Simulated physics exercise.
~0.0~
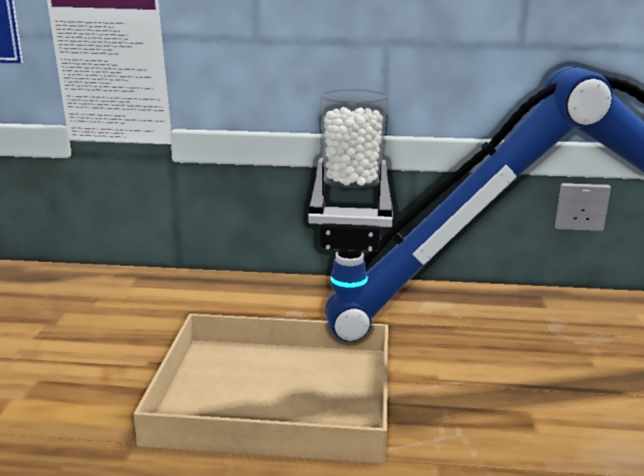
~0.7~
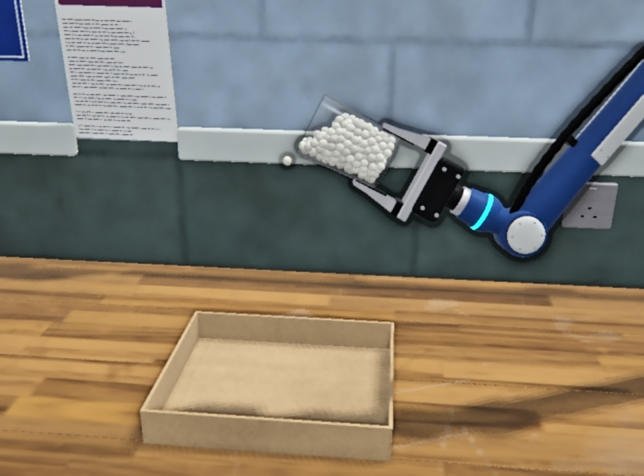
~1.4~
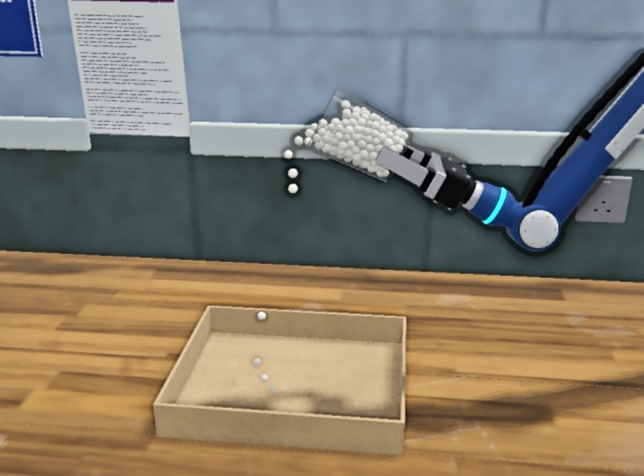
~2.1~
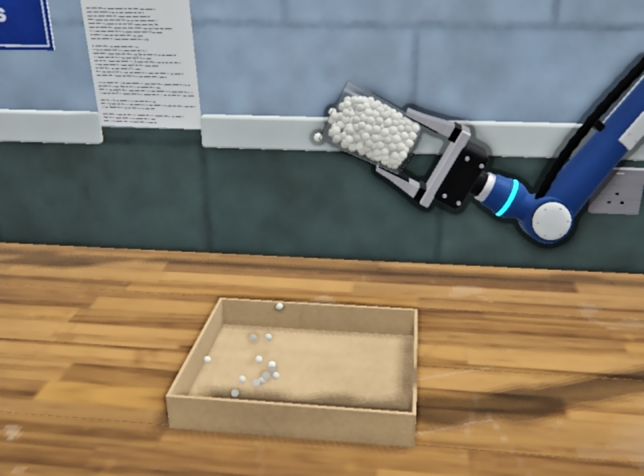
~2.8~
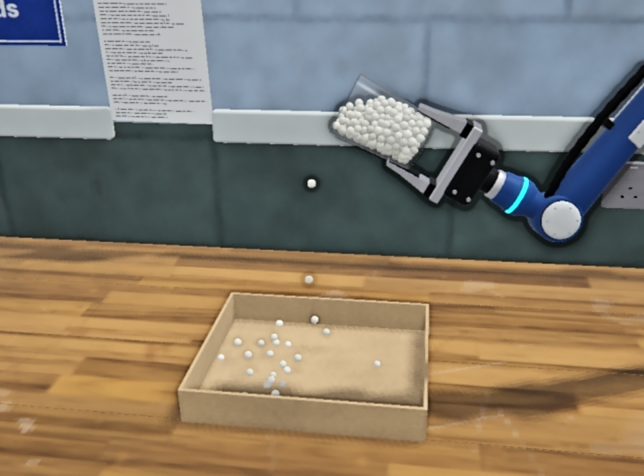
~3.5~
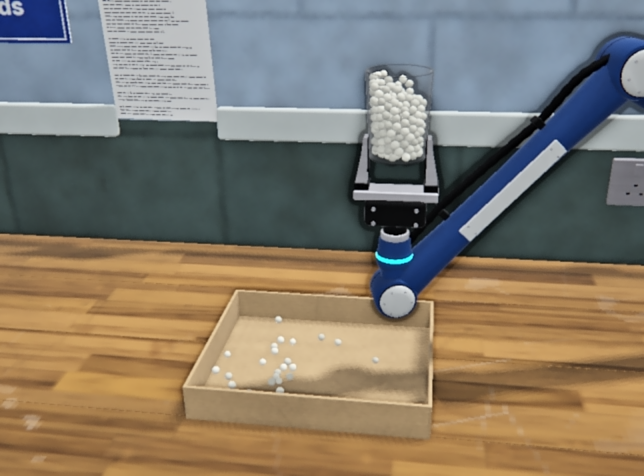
On a wooden table top against a tiled wall, a blue robot arm tipped a clear tumbler of white beads to the left, dribbling a few into a shallow tray below, then turned it upright again with most of the beads still inside.
